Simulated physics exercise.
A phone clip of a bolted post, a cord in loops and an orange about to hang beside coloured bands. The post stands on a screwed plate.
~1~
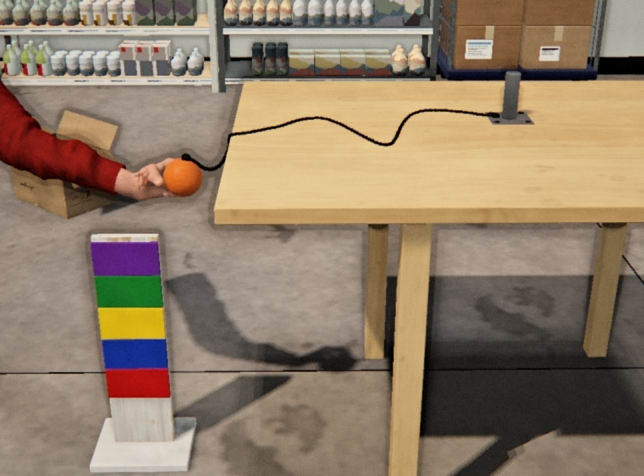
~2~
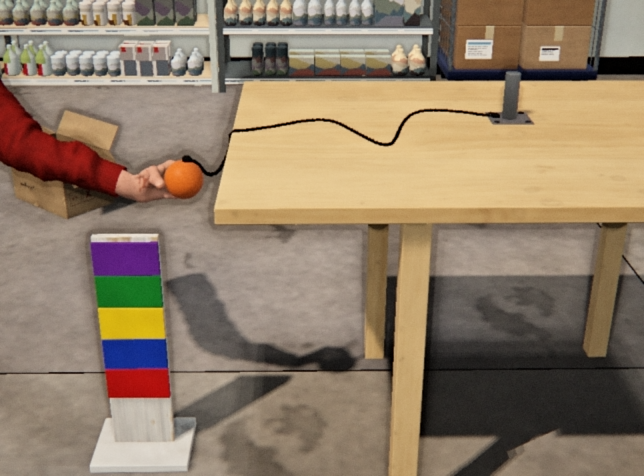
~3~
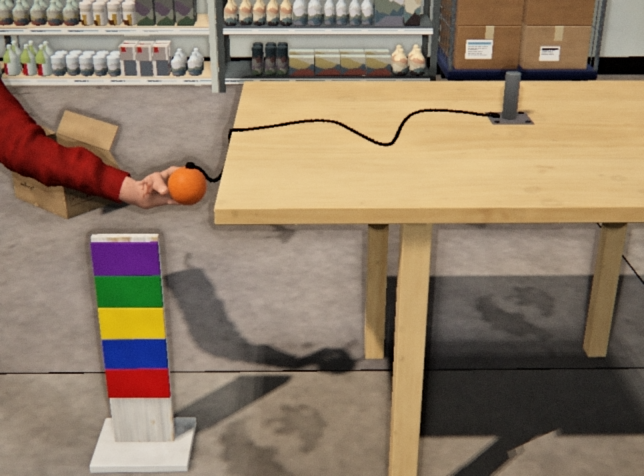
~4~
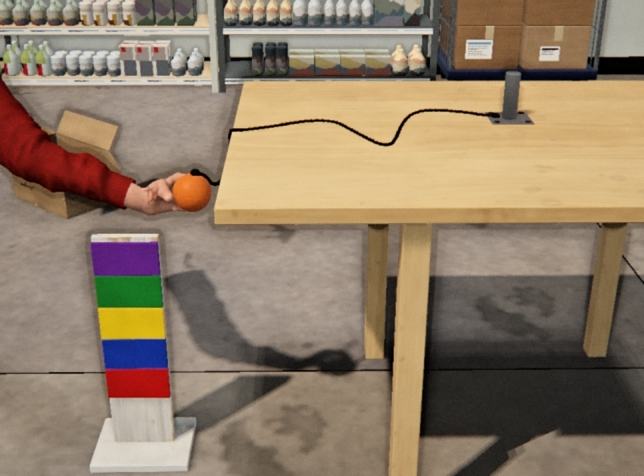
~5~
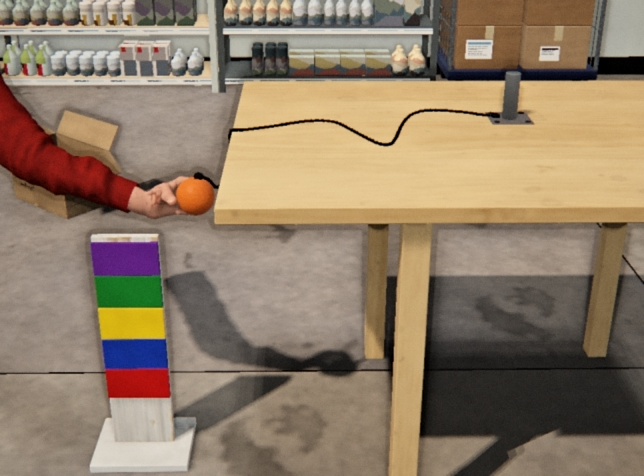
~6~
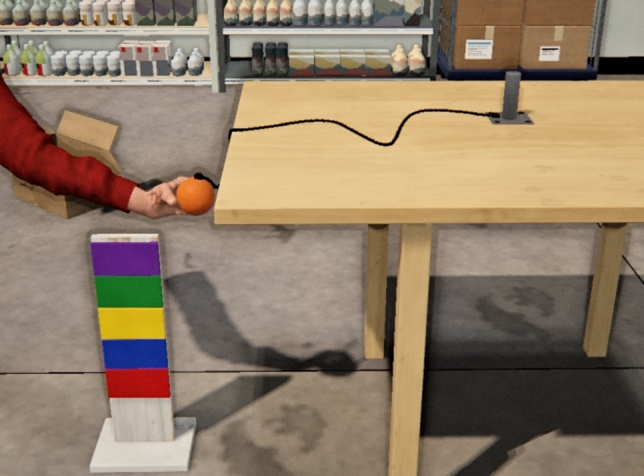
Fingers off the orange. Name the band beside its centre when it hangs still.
The cord holds its middle at blue.
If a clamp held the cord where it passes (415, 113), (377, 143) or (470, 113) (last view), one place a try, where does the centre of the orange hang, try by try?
In that order: (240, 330), (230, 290) and (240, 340).
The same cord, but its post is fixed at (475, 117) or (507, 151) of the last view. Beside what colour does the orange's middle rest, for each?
Try by try: Red; red.
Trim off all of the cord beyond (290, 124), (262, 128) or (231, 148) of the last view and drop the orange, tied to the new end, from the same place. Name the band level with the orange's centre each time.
In that order: Higher than all five; purple; green.
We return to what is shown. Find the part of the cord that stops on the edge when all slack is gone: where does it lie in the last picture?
The one at (344, 126).
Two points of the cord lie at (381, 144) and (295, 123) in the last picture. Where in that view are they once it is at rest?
Near (295, 129) and (237, 194).
Early on, orange near (243, 320); level with yellow.
Midway, orange near (235, 334); level with blue.
Finally, orange near (243, 343); level with blue. At blue.
